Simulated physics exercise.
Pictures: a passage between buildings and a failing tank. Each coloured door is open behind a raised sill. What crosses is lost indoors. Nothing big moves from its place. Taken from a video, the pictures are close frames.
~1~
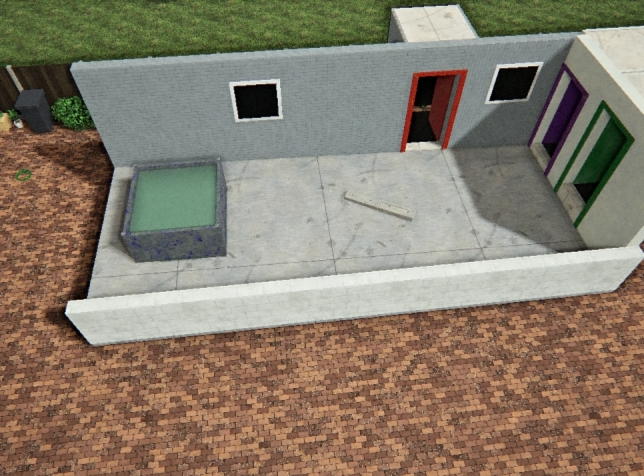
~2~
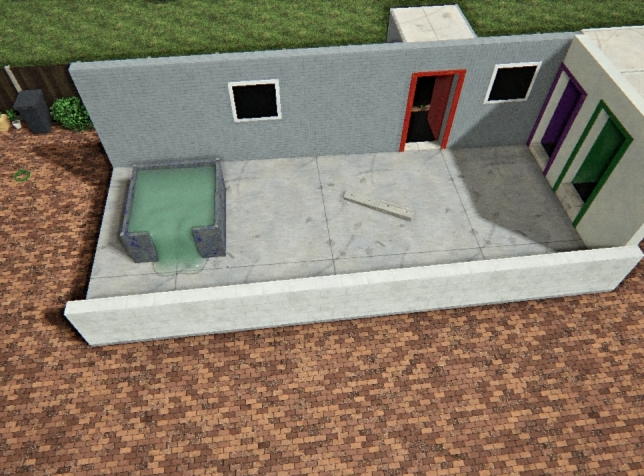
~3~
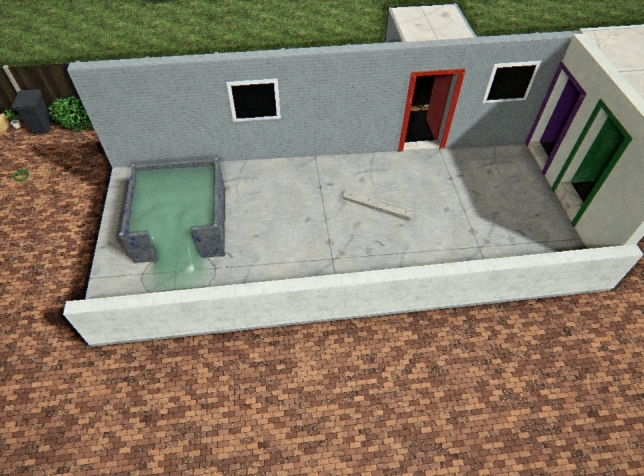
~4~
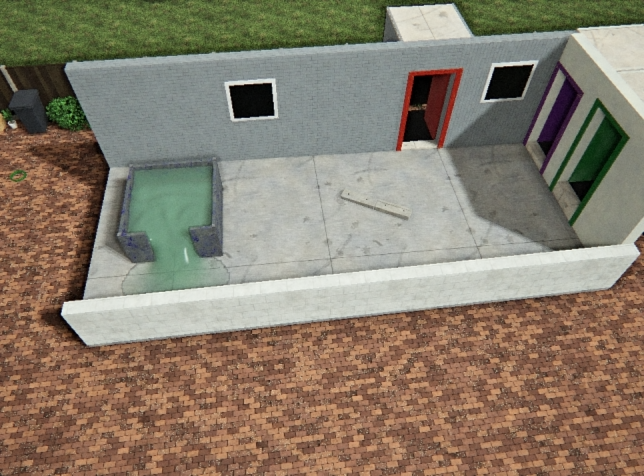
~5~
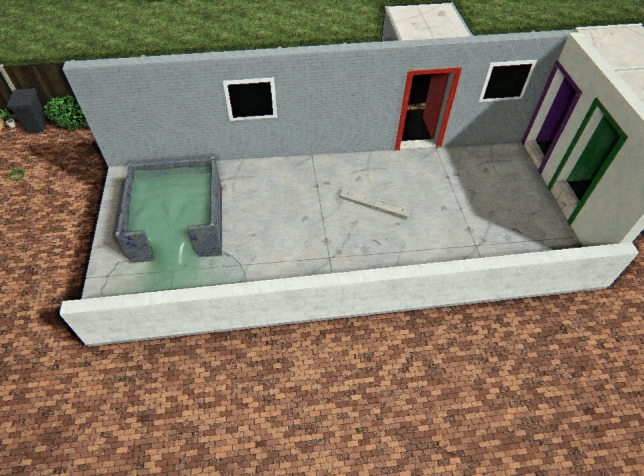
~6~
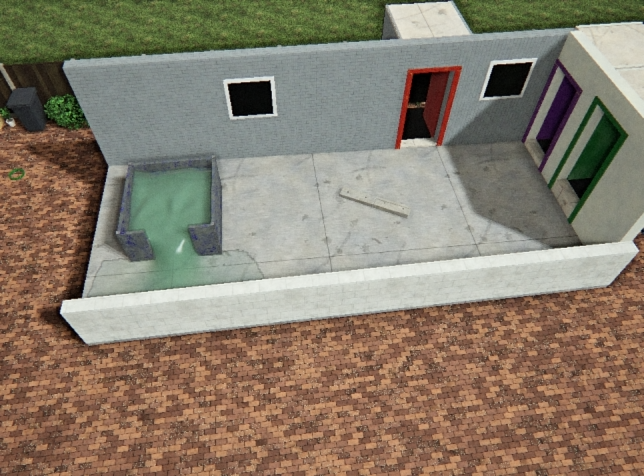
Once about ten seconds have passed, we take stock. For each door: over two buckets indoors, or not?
Outcome: Purple door: Two buckets or fewer. Green door: Two buckets or fewer. Red door: Two buckets or fewer.
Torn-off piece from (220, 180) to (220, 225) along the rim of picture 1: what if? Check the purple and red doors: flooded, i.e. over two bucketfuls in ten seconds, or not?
Purple: Above, red: Above.
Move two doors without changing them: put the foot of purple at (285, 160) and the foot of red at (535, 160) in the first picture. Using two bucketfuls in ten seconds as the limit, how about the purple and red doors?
The purple door falls short, and the red door overflows.
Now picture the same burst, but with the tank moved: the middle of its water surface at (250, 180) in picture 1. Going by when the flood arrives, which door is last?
Last: The red-painted one.
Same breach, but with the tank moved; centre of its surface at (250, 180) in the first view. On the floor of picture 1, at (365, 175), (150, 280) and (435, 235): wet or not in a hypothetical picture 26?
So, in the order given, I'd say unaffected, soaked through, soaked through.
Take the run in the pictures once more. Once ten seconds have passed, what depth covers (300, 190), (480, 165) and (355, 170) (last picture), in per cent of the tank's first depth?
Respectively 0, 10 and 2 per cent.
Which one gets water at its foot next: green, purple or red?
The one in green.
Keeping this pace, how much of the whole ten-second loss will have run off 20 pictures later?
I'd say about 55 per cent.
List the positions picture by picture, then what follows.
The first picture shows still water in the open tank at (175, 198).
In the second picture, water pours out at (177, 248) and has run to (157, 268).
In the third picture, water pours out at (177, 249) and has run to a hidden place.
In the fourth picture, water pours out at (175, 250) and has run to a hidden place.
In the fifth picture, the front is at a hidden place, out from the gap at (174, 249).
In the sixth picture, water pours out at (174, 247) and has run to a hidden place.
A moment on, water covers 15 % of the floor; the purple door not reached, the green door not reached, the red door not reached.
Next, water covers 30 % of the floor; the purple door not reached, the green door not reached, the red door not reached.
Then, water covers 50 % of the floor; the purple door not reached, the green door wet at the sill, nothing in, the red door not reached.
Later, water covers 60 % of the floor; the purple door wet at the sill, nothing in, the green door wet at the sill, nothing in, the red door wet at the sill, nothing in.
In the end, water covers 65 % of the floor; the purple door under two buckets in, the green door wet at the sill, nothing in, the red door under two buckets in.
